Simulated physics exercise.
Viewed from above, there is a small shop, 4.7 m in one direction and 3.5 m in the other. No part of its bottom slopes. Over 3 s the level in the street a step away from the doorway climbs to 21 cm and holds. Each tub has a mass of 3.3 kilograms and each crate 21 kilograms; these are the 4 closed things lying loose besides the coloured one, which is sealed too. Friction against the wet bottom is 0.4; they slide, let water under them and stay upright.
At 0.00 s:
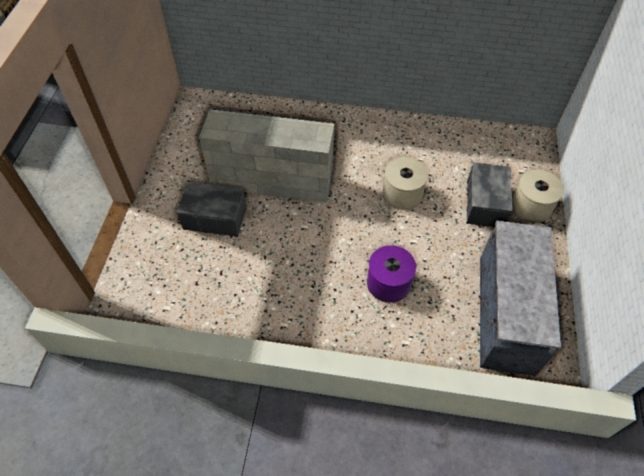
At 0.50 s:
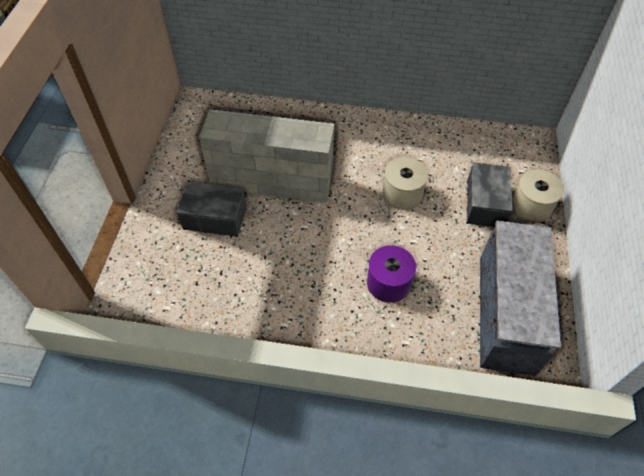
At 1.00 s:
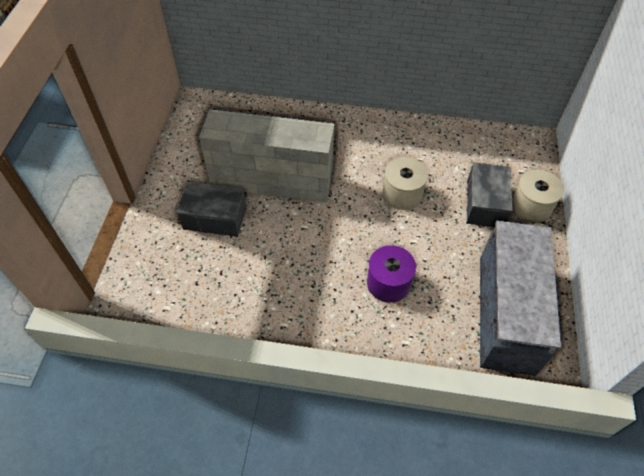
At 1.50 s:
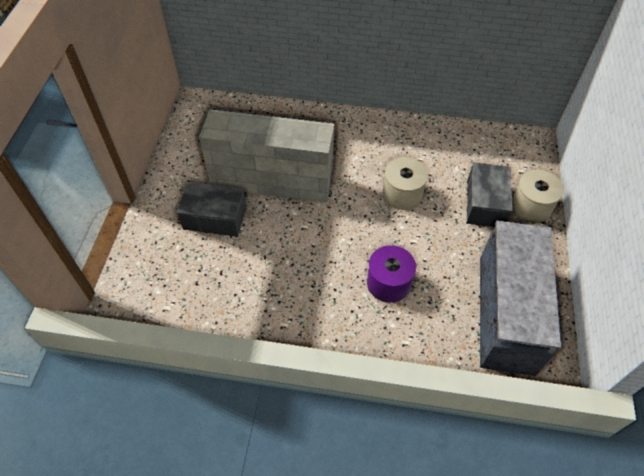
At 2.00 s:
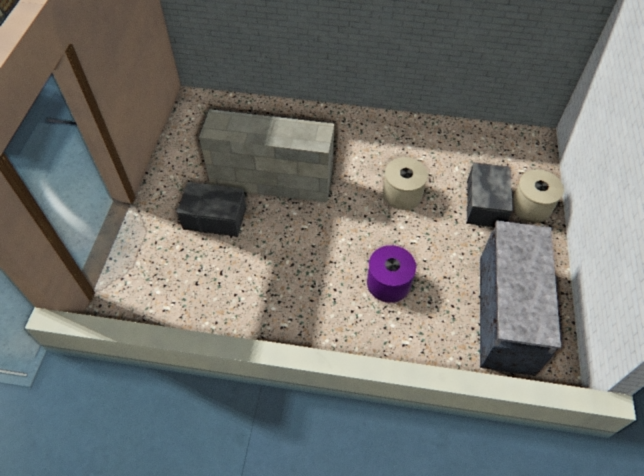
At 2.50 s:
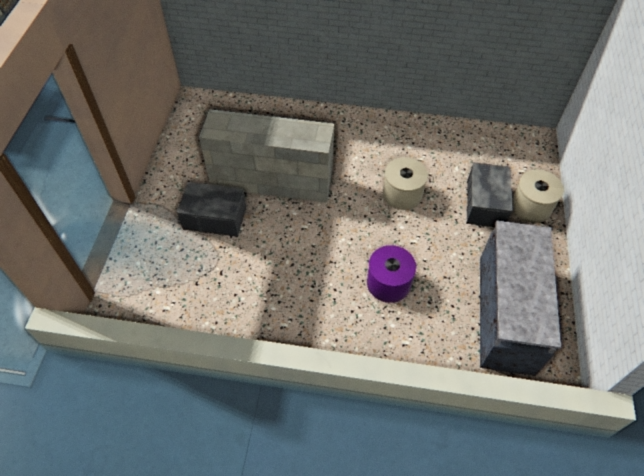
Water spread across the ground outside a small walled shop, then crept in through the doorway on the left and over the speckled floor, while the purple tub and everything around it stayed still.
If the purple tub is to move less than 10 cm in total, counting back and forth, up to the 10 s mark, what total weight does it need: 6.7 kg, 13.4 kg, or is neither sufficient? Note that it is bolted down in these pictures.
Neither weight is sufficient.
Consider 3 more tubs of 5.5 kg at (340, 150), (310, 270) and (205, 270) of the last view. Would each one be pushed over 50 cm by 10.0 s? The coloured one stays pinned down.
Note, in sequence: Not exceeded, exceeded, exceeded.
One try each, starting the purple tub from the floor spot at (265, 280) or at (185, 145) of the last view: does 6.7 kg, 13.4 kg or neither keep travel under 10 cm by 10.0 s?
The first try gives failure with both; the second gives success with both.
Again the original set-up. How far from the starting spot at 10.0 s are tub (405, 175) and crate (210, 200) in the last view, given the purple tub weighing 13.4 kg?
In turn: 140 cm, 200 cm.
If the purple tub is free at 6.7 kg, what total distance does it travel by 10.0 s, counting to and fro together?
Close to 300 centimetres all told.
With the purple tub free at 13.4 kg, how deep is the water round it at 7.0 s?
Something like 6 centimetres.
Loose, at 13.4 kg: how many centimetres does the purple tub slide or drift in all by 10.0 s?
Total path: Around 100 cm.
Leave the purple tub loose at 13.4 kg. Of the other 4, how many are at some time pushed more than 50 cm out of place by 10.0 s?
3 in all.
After 3.5 s the purple tub would be 0 cm from its start with 6.7 kg and 0 cm from its start with 13.4 kg; 0 cm of water round it then.
After 4.5 s the purple tub would be 19 cm from its start with 6.7 kg and 0 cm from its start with 13.4 kg; 4 cm of water round it then.
After 7.0 s the purple tub would be 92 cm from its start with 6.7 kg and 23 cm from its start with 13.4 kg; 6 cm of water round it then.
After 10.0 s the purple tub would be 218 cm from its start with 6.7 kg and 74 cm from its start with 13.4 kg; 12 cm of water round it then.
